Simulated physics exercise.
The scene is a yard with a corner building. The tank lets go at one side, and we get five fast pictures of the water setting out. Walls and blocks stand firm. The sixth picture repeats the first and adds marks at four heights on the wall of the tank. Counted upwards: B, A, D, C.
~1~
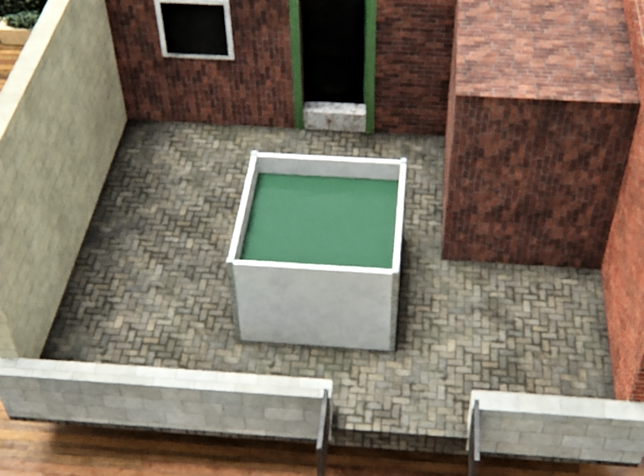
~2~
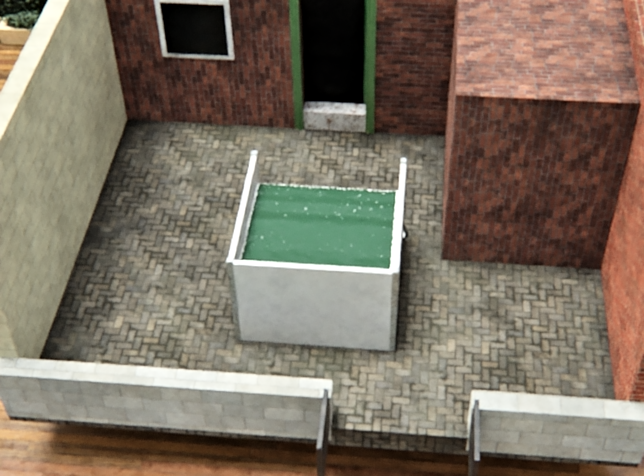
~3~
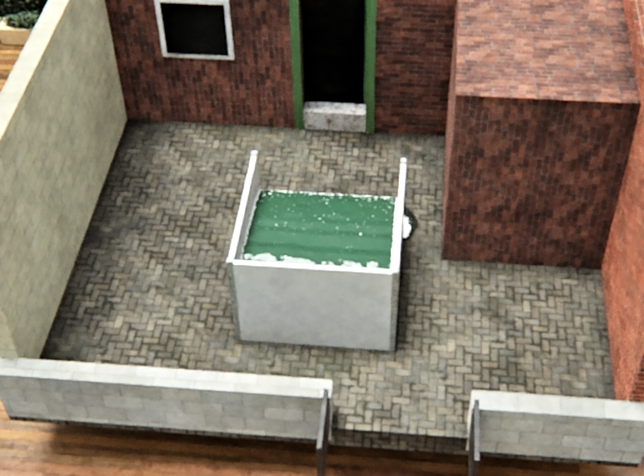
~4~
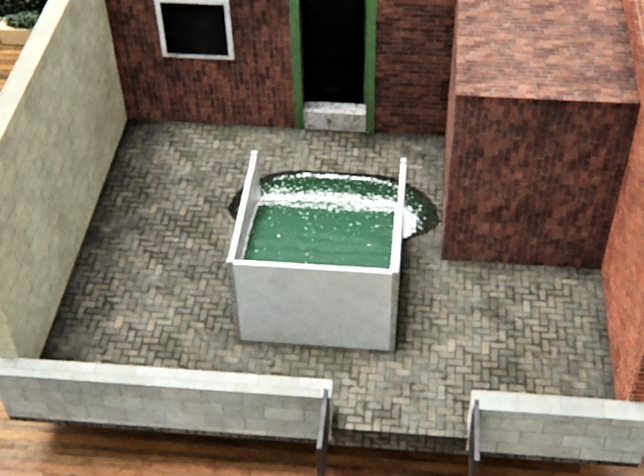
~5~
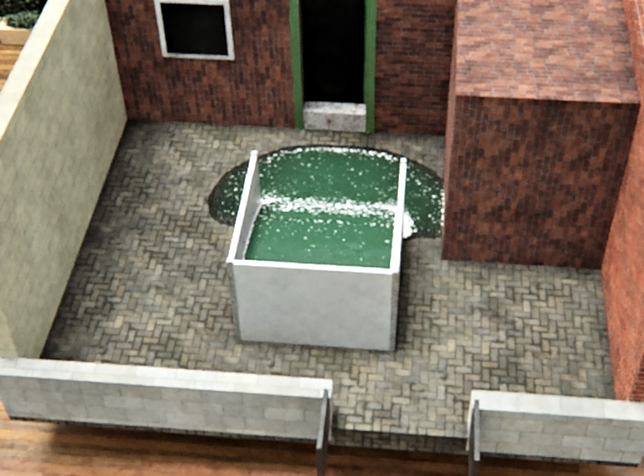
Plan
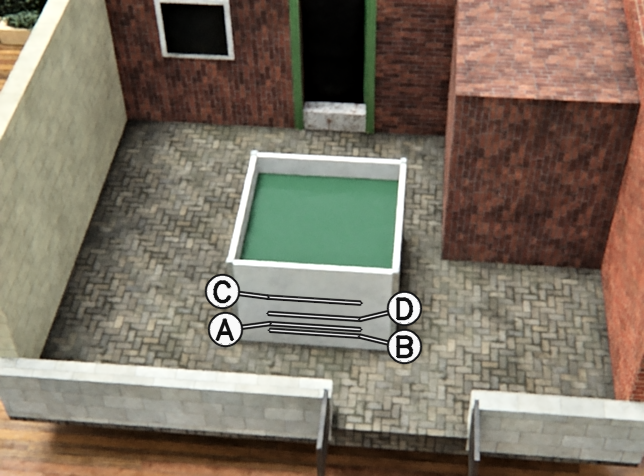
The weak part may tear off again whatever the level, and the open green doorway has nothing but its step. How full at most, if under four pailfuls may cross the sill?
Use mark D.
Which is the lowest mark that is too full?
It is C.
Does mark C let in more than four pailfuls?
Yes, that goes wrong.
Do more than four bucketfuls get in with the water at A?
No, not at all.
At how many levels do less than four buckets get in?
Three of the four.
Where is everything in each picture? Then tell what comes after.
Water in the tank at rest, its middle at (321, 226); foot of the green doorway at (335, 130); open gate at (402, 382).
Water covers 2 % of the ground, its front hidden from here.
Water covers 5 % of the ground, its front hidden from here.
Water covers 11 % of the ground, its front hidden from here.
Water covers 18 % of the ground and shows as far out as (214, 198).
On the marked copy, A at (314, 326); B at (314, 333); C at (313, 300); D at (314, 316); from the bottom up B, A, D, C.
For mark A, nothing gets over.
For mark B, nothing gets over.
For mark C, about 13 bucketfuls get in.
For mark D, a splash gets over, under a bucket.
